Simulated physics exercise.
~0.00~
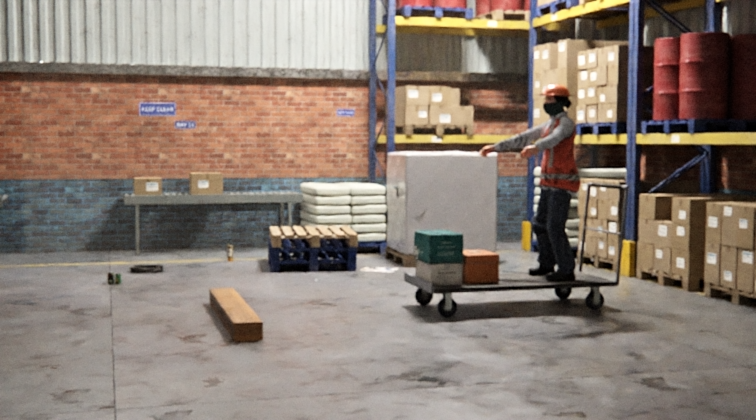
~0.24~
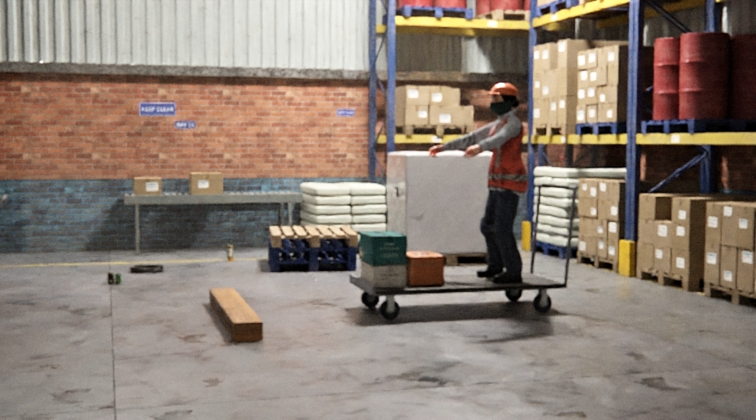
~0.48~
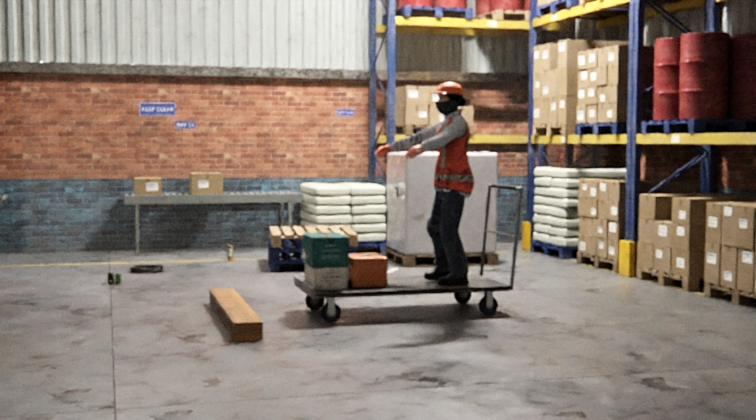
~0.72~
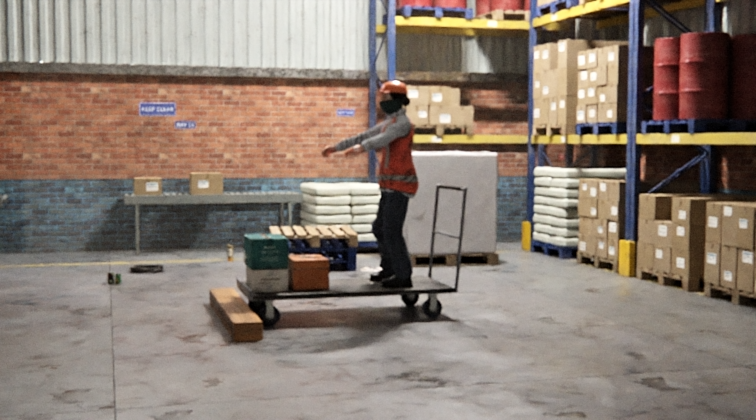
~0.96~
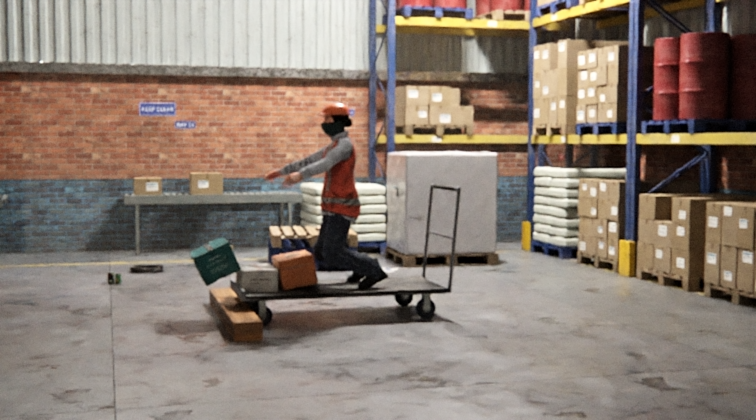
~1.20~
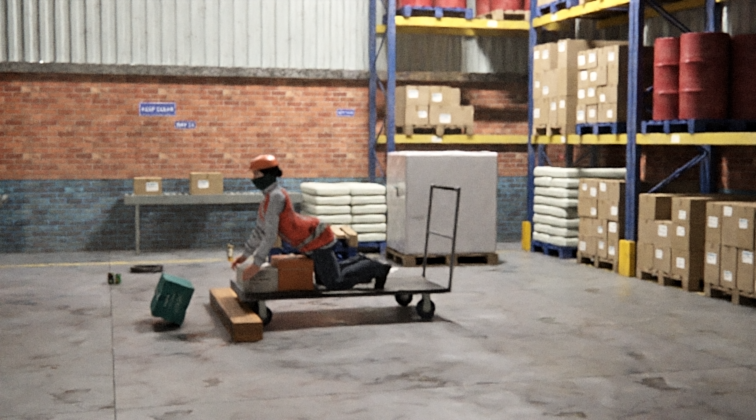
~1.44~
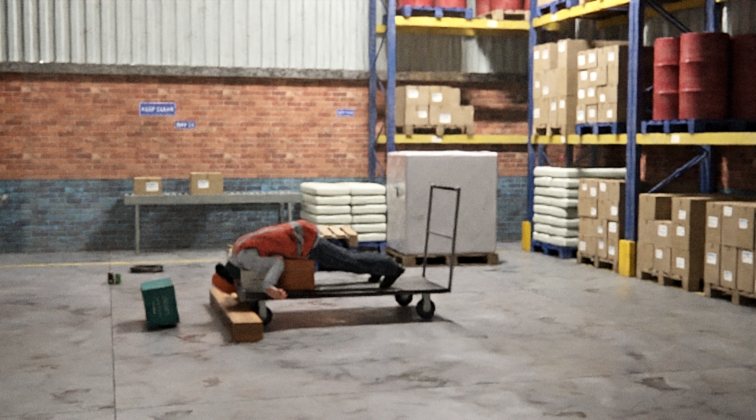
A person in an orange vest and helmet rode a flat trolley left until it stopped against a low kerb, sending the teal box tumbling to the floor; the rider pitched forward and ended face down over the boxes still aboard, head beyond the front edge.
